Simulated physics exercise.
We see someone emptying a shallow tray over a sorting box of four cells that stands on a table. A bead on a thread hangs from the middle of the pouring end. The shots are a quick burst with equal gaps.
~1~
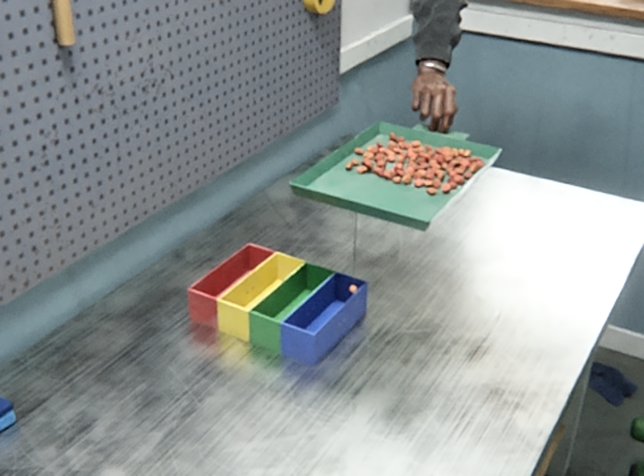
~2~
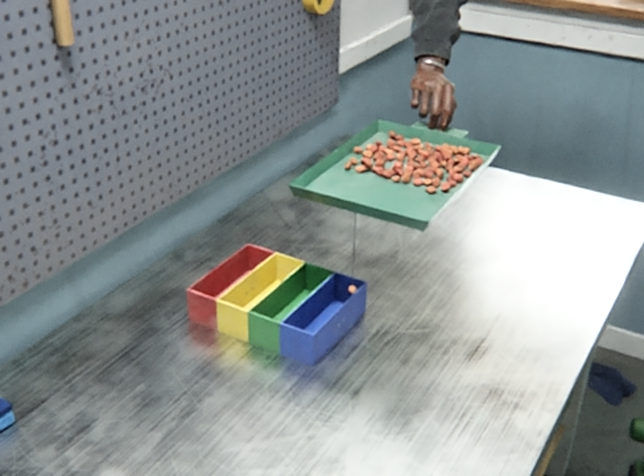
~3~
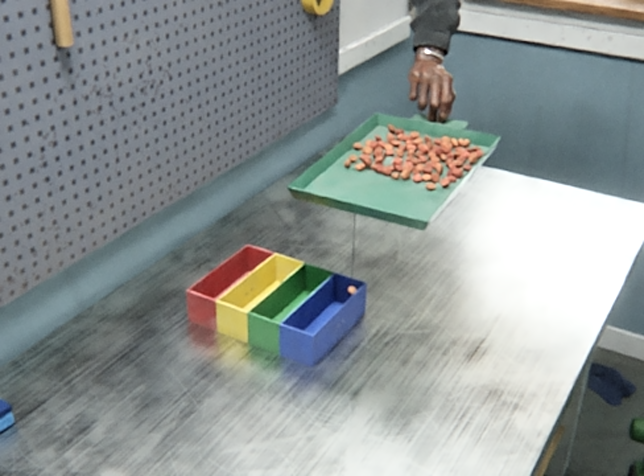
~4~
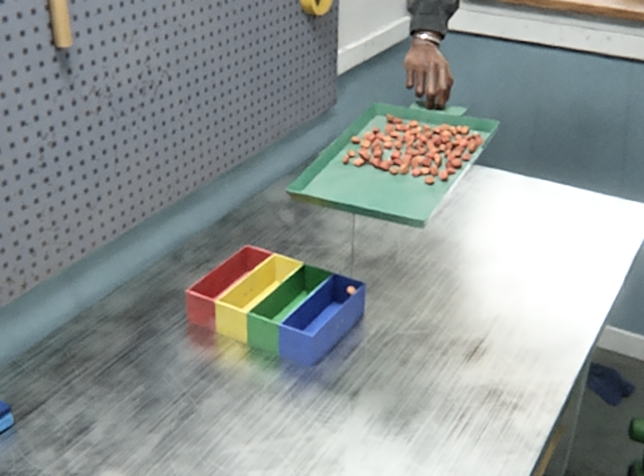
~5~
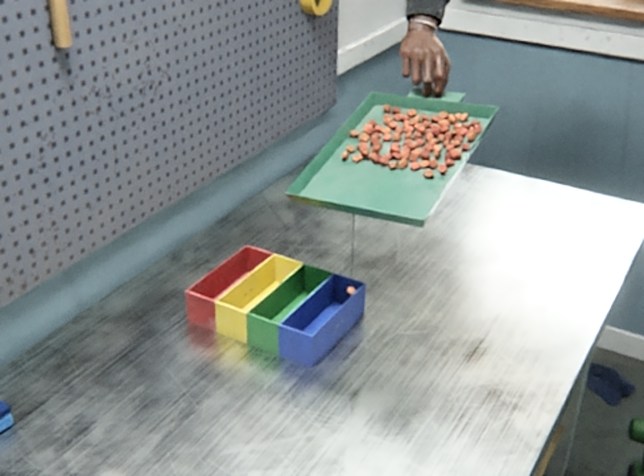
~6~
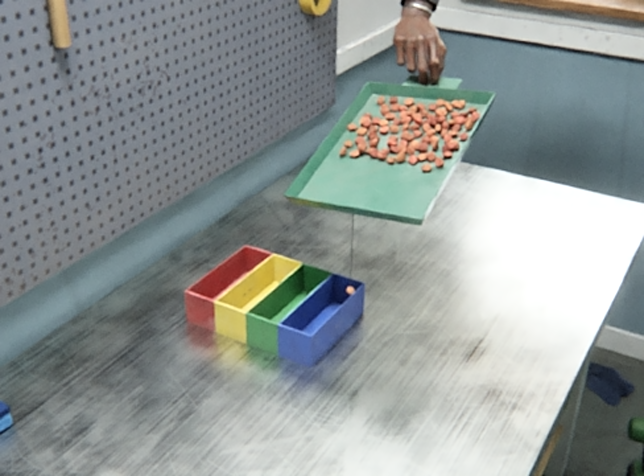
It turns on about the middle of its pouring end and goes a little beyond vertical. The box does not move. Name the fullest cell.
Fullest: The green cell.
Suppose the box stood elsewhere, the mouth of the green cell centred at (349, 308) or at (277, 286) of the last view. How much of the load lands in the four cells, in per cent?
Roughly 80 per cent, and 80 per cent.
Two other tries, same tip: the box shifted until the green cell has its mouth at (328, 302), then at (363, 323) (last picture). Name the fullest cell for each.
In turn: The yellow one; the red one.
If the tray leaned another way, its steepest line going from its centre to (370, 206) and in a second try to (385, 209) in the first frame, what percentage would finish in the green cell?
Roughly 10 per cent, and 0 per cent.
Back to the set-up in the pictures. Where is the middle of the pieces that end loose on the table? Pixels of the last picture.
At about (274, 447).
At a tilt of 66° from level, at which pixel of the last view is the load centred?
At about (313, 202).
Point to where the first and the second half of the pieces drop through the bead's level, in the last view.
At about (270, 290), then at (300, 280).
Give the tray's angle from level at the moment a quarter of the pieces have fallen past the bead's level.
Roughly 75°.
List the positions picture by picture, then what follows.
In the first frame, corners of the pouring end (295, 182) and (426, 218), level; middle of the load (421, 162), bits of crushed brick; bead on its thread (353, 289); red cell (204, 306); yellow cell (234, 317); green cell (265, 329); blue cell (298, 341).
In the second frame, corners of the pouring end (294, 183) and (425, 218), level; middle of the load (420, 160).
In the third frame, corners of the pouring end (293, 186) and (424, 218), tipped barely, lowest at the left corner; middle of the load (420, 154).
In the fourth frame, corners of the pouring end (291, 188) and (422, 217), tipped a little, lowest at the left corner; middle of the load (419, 145).
In the fifth frame, corners of the pouring end (291, 191) and (421, 216), tipped clearly, lowest at the left corner; middle of the load (417, 136).
In the sixth frame, corners of the pouring end (289, 193) and (419, 215), tipped clearly, lowest at the left corner; middle of the load (415, 127); red cell (201, 308); yellow cell (231, 319); green cell (262, 331); blue cell (295, 343).
Just after the last frame, tray tipped steeply; the larger part on the tray; roughly a quarter falling or outside the box.
A moment on, tray tipped past a quarter turn; just a few on the tray; roughly a third in the green cell; roughly a quarter in the yellow cell; roughly a quarter in the blue cell; just a few in the red cell; roughly a quarter falling or outside the box.
Further on, tray tipped past a quarter turn; roughly half in the green cell; roughly a quarter in the blue cell; roughly a quarter in the yellow cell; just a few in the red cell; about a tenth falling or outside the box.
When it is over, tray tipped past a quarter turn; roughly half in the green cell; roughly a quarter in the blue cell; roughly a quarter in the yellow cell; just a few in the red cell; about a tenth outside the box.
